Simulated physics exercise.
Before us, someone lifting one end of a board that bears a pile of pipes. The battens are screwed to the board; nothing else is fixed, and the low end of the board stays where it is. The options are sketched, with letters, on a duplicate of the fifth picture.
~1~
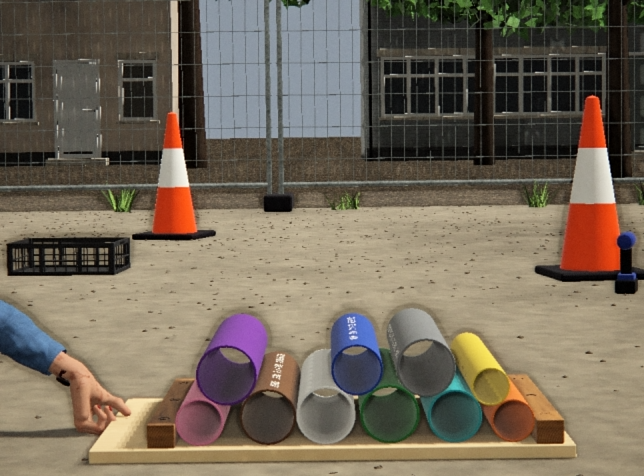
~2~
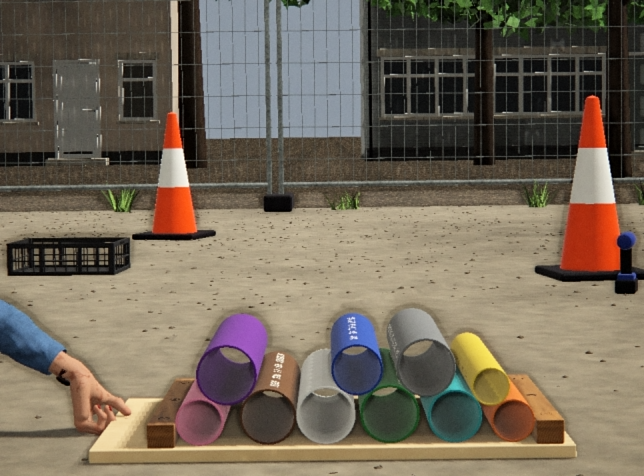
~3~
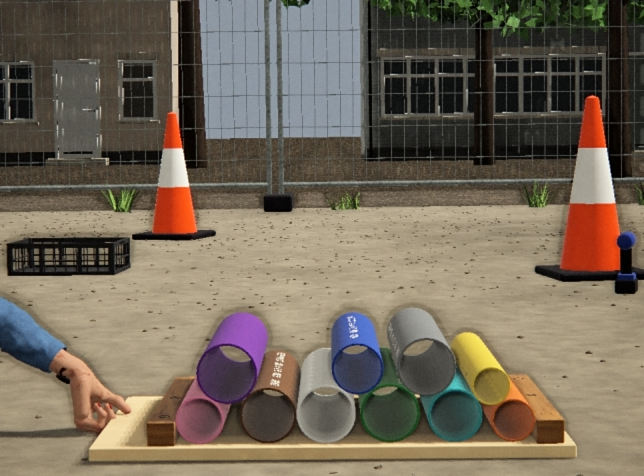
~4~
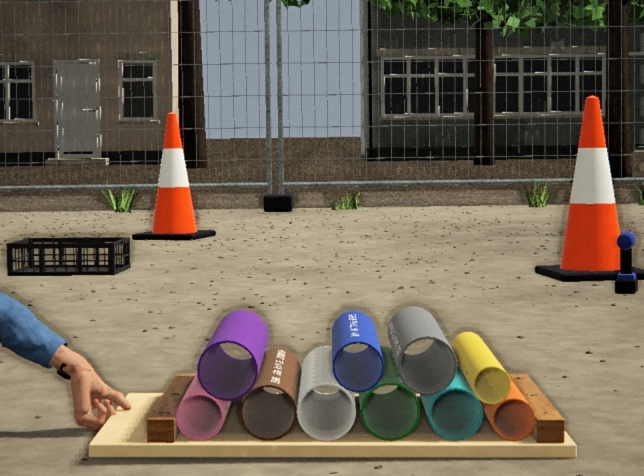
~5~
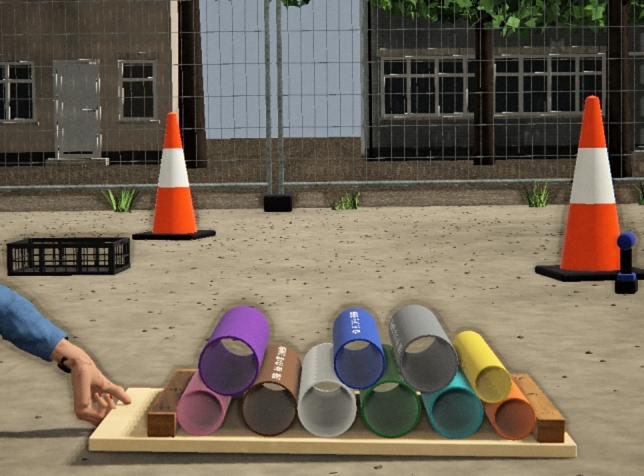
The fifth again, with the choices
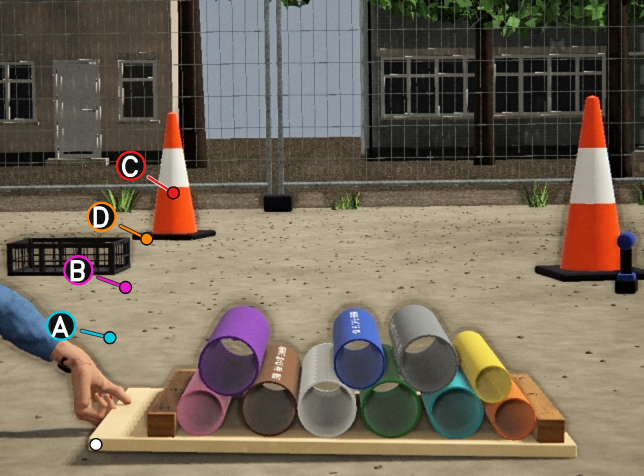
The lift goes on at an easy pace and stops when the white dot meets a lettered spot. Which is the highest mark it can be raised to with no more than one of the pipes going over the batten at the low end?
Lift it to B and no more.
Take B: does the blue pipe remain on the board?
The blue pipe: Yes.
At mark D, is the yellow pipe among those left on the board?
No, with D.
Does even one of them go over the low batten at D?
At D: Yes.
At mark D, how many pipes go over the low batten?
With D, two.
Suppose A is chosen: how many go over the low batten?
It comes to none.
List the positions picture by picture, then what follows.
In the first frame, yellow pipe (490, 386); purple pipe (227, 375); blue pipe (357, 370).
In the second frame, blue pipe (357, 370); grey pipe (426, 367).
In the third frame, board (332, 414); pink pipe (200, 420); brown pipe (268, 415); yellow pipe (491, 386).
In the fourth frame, board (332, 412); pink pipe (200, 417); brown pipe (269, 413).
In the fifth frame, board (332, 409); pink pipe (201, 412); brown pipe (269, 408).
On the marked copy, A at (110, 337); B at (126, 287); C at (173, 193); D at (147, 239); the white dot at (96, 444).
With B. Early on, board at 14°.
Further on, board at 21°.
At the end, board at 21°, none over the low batten.
As for the rest, A none over the low batten; C four over the low batten (yellow, purple, blue, grey); D two over the low batten (yellow, grey).
